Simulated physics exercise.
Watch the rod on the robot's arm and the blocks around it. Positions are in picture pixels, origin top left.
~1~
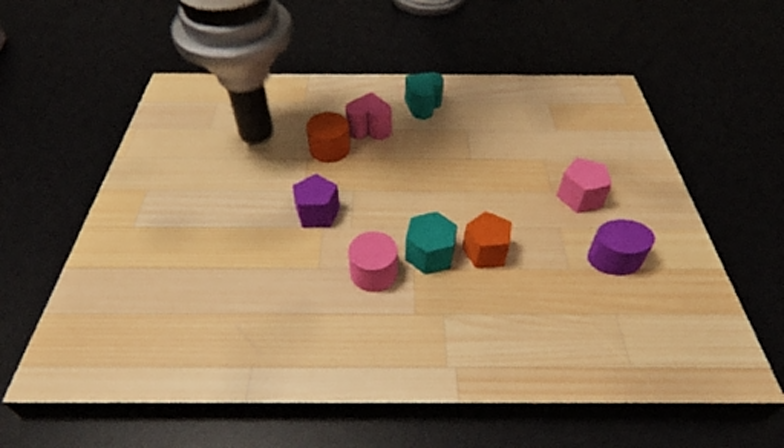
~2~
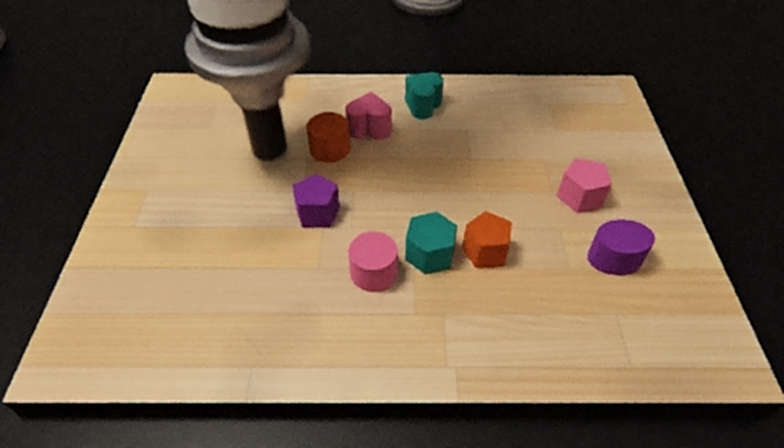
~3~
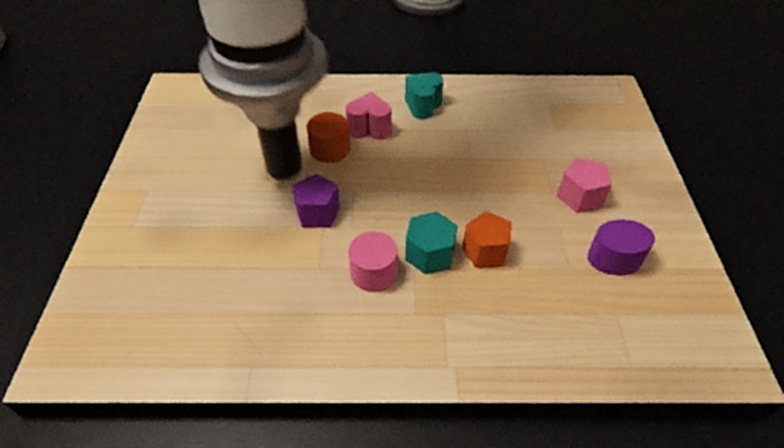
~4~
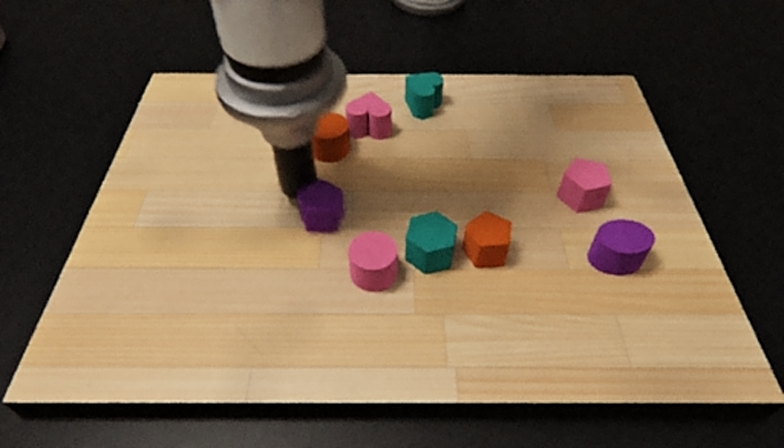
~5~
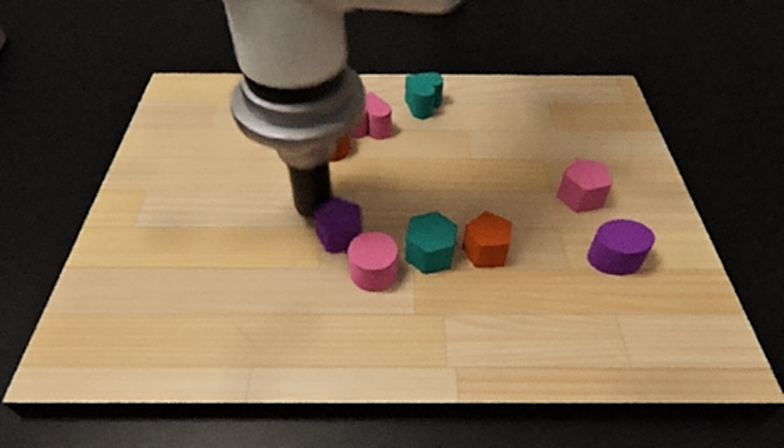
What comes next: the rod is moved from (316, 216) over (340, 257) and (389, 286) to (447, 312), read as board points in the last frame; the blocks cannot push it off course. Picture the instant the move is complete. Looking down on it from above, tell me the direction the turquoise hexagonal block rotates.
From above, the turquoise hexagonal block will be seen to turn anti-clockwise.
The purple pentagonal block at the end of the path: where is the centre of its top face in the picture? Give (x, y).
At pixel (472, 259).
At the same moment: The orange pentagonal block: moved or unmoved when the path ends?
When the path is over, the orange pentagonal block has left its spot.
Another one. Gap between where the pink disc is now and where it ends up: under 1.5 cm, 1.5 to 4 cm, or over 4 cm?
Answer: More than 4 cm.
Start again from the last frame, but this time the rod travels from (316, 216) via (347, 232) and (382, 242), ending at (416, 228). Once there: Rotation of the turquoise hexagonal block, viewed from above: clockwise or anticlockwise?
From overhead, anticlockwise.
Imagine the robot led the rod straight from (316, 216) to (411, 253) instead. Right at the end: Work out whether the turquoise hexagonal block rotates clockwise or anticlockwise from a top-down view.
Counterclockwise rotation.
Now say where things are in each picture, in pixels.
Lower end of the rod (257, 134), tops of blocks, purple pentagonal block (314, 190), pink disc (373, 250), turquoise hexagonal block (432, 231), orange pentagonal block (491, 229), in the first picture.
Rod (270, 151), blocks as before, in the second picture.
Rod (284, 169), blocks as before, in the third picture.
Rod (299, 187), purple pentagonal block (319, 195), in the fourth picture.
Rod (314, 206), purple pentagonal block (338, 214), pink disc (373, 250), turquoise hexagonal block (432, 231), orange pentagonal block (491, 229), in the fifth picture.
On the path given first. One third of the way, rod (340, 248); purple pentagonal block (381, 240), turned 35° anticlockwise; pink disc (406, 274).
Two thirds of the way, rod (389, 277); purple pentagonal block (433, 257), turned 70° anticlockwise; pink disc (445, 297); turquoise hexagonal block (458, 225), turned 45° anticlockwise; orange pentagonal block (506, 222), turned 30° clockwise.
At the end, rod (448, 302); purple pentagonal block (472, 259), turned 105° anticlockwise; pink disc (485, 323); turquoise hexagonal block (465, 221), turned 70° anticlockwise; orange pentagonal block (510, 221), turned 35° clockwise.
